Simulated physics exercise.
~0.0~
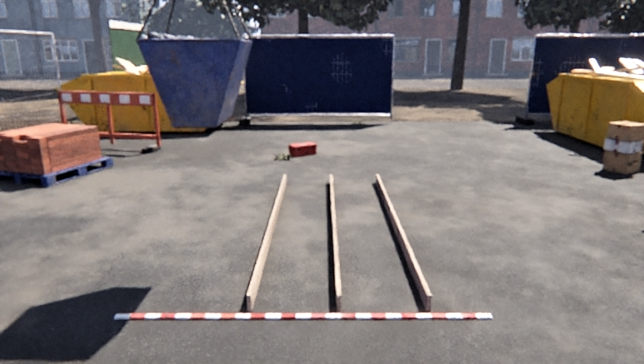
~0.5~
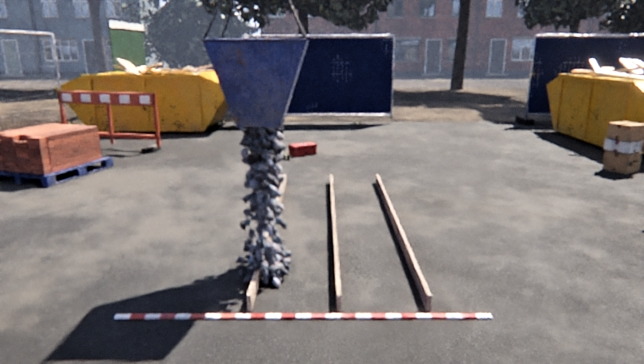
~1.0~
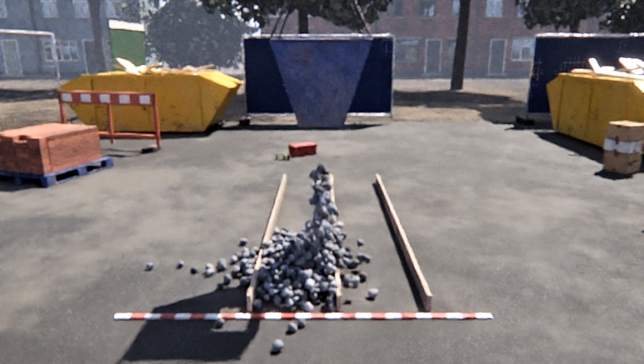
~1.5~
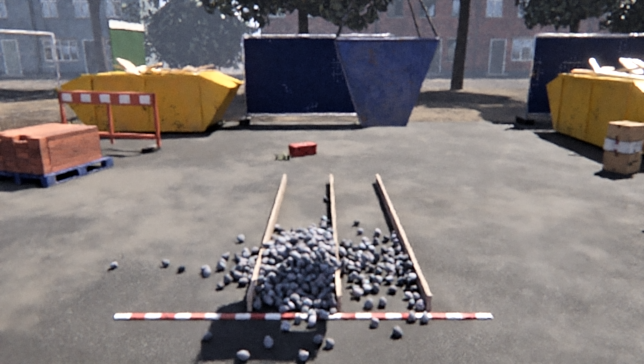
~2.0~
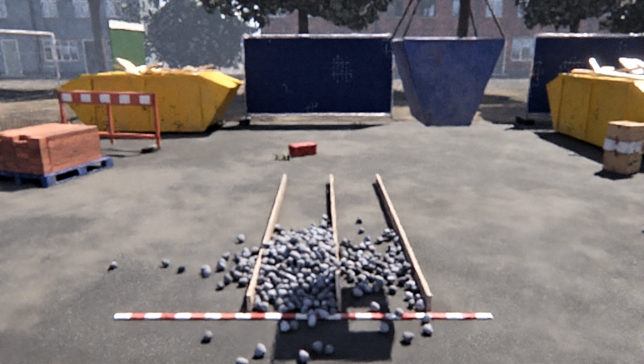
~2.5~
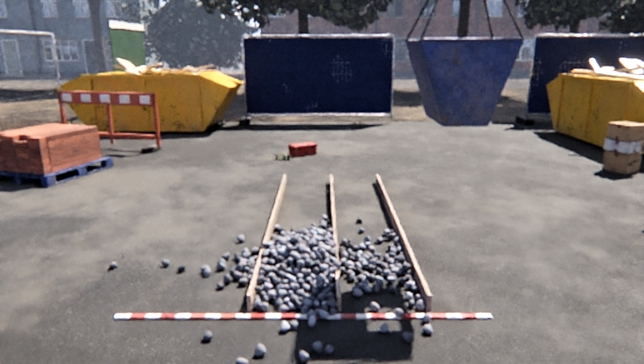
A blue skip hanging over a paved yard moved right and dropped a stream of grey stones from its bottom, then carried on empty as they spread between the wooden planks, most settling in the left bay, fewer in the right and some scattered outside.
